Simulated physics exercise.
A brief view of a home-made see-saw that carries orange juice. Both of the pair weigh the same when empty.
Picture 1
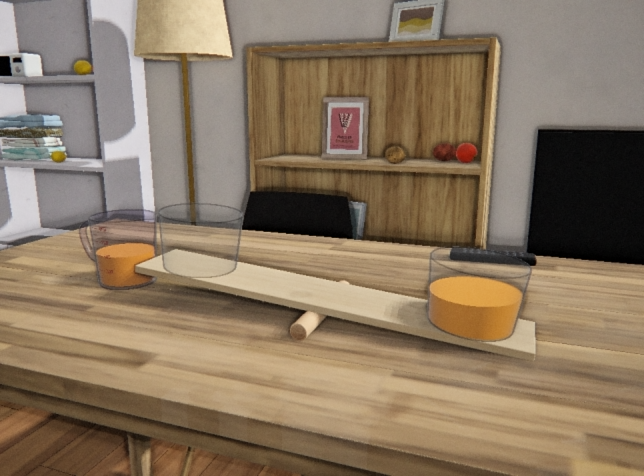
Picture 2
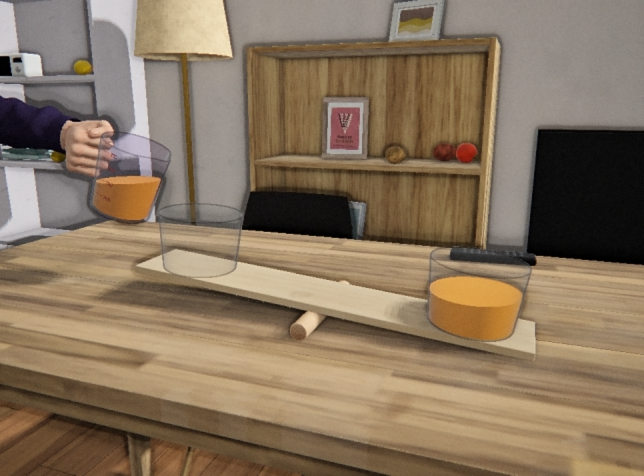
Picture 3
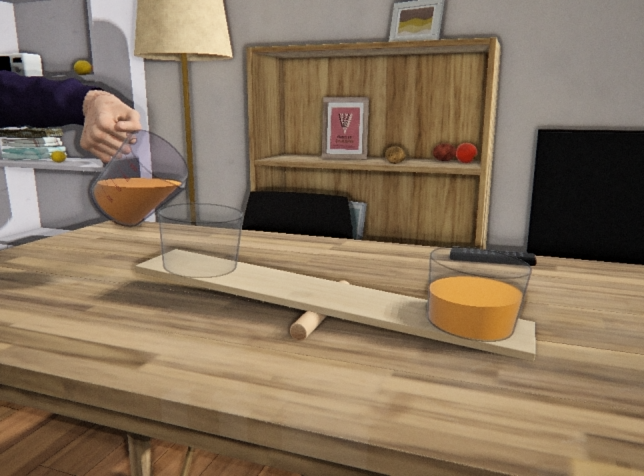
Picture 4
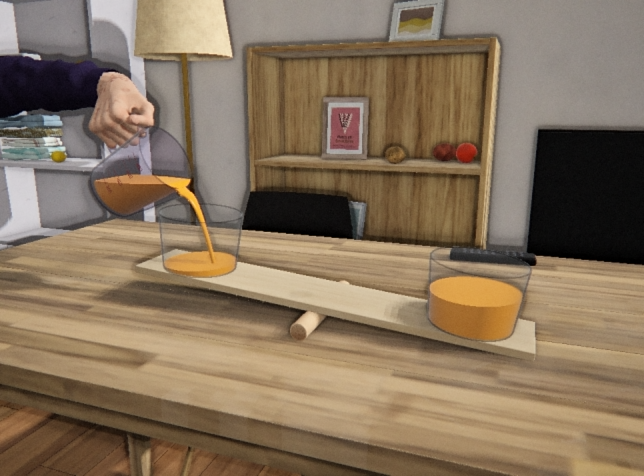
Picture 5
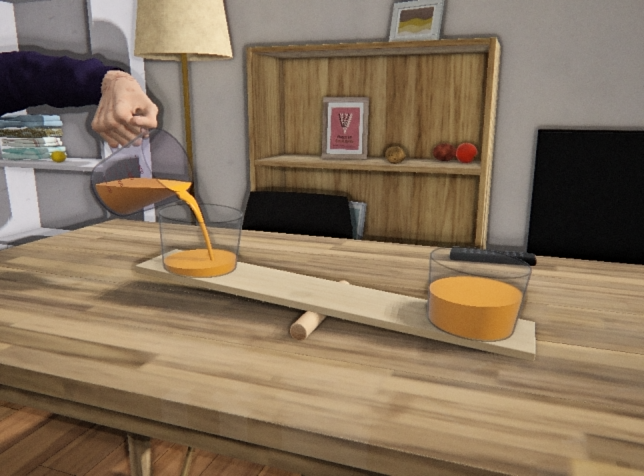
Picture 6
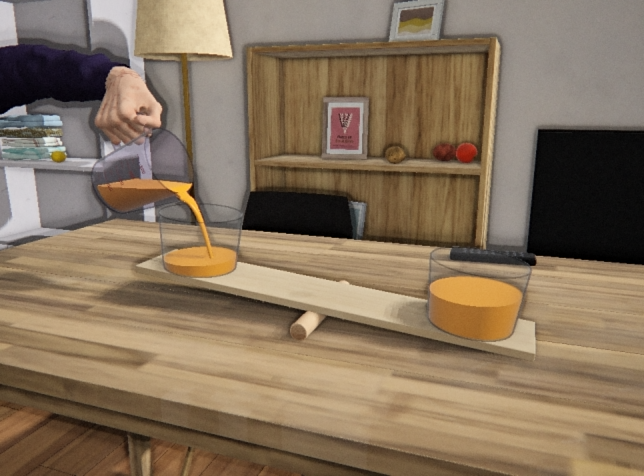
A hand lifted a jug of orange juice from the table's left side, tilted it and poured some into the empty left tub on a wooden see-saw, whose right side stayed low under another tub.
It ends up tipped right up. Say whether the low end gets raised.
It stays down.
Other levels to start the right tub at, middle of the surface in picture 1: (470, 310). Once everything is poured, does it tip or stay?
I think it swaps its tilt.
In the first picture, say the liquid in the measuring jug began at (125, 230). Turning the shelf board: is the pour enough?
My call: Flips.
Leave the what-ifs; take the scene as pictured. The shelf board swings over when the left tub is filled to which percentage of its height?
50 %, as I reckon it.
A moment on, the left tub is about a quarter full; the shelf board leans as before.
Further on, the left tub is about a third full; the shelf board leans as before.
When it is over, the left tub is about a third full; the shelf board leans as before.
